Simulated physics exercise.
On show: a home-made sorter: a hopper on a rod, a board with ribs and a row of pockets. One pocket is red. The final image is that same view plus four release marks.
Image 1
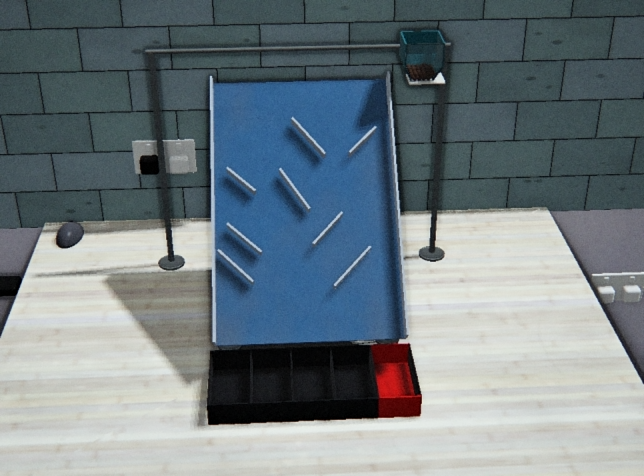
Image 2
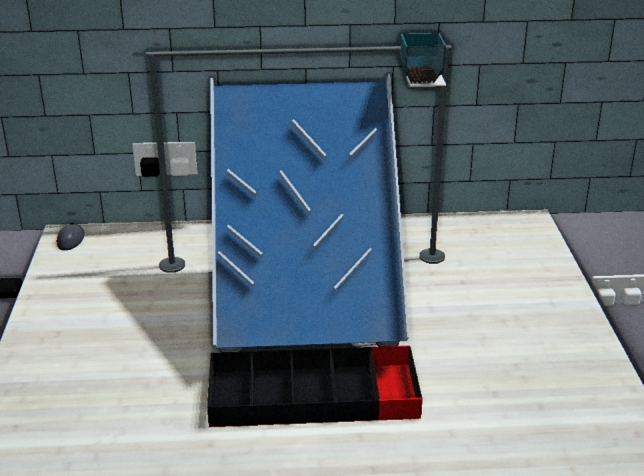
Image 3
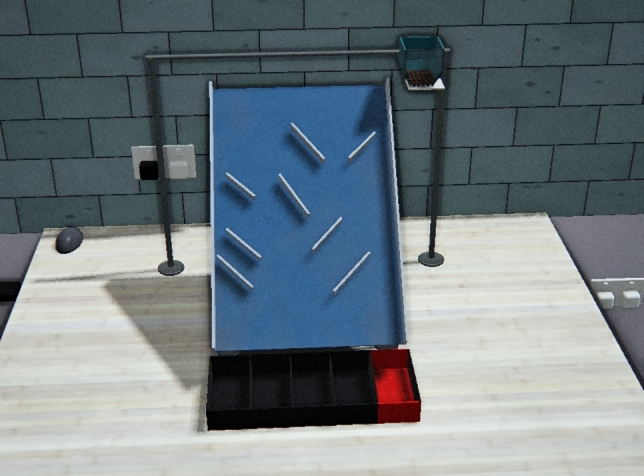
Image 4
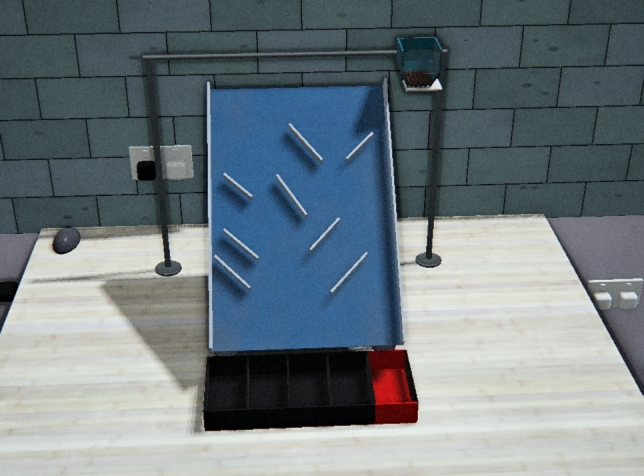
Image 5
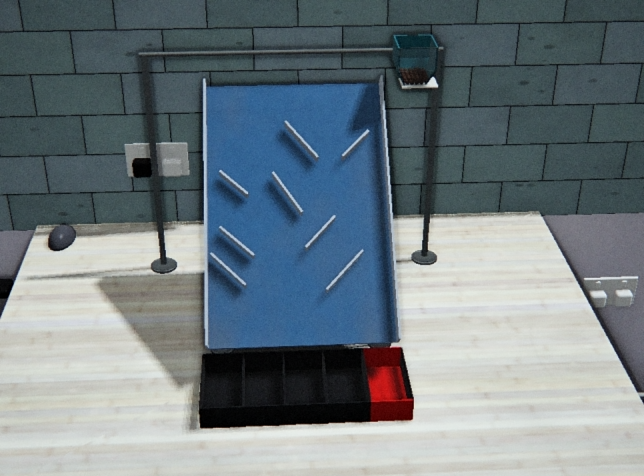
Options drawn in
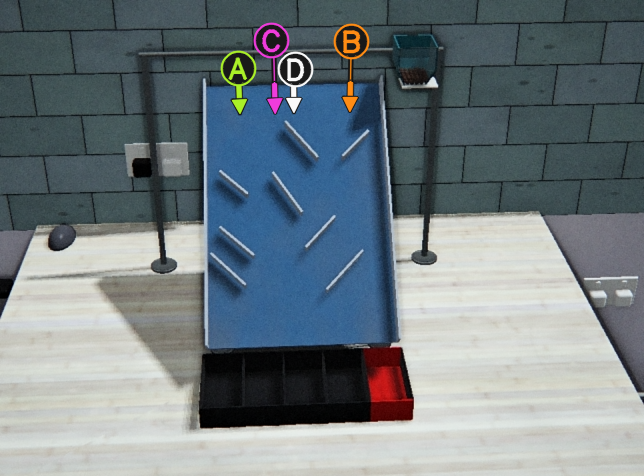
Nothing moves but a slight drift of the view over a hopper on a rod, a ribbed blue board and dark pockets, one red.
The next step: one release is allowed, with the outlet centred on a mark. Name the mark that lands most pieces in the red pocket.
Go for D.
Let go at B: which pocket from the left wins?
The second.
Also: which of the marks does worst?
Here it is mark A.
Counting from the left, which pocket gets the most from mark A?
It is the third one.
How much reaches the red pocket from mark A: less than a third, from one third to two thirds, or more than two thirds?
Less than a third.
On the marked copy, mark A meets the board at (239, 108); mark B meets the board at (350, 106); mark C meets the board at (275, 108); mark D meets the board at (293, 107).
With A, none at all in the red pocket, the bulk in other pockets, close to a quarter outside the box.
With B, a small share in the red pocket, the bulk in other pockets, a small share outside the box.
With C, a small share in the red pocket, the bulk in other pockets, a small share outside the box.
With D, close to half in the red pocket, close to half in other pockets, only a few outside the box.
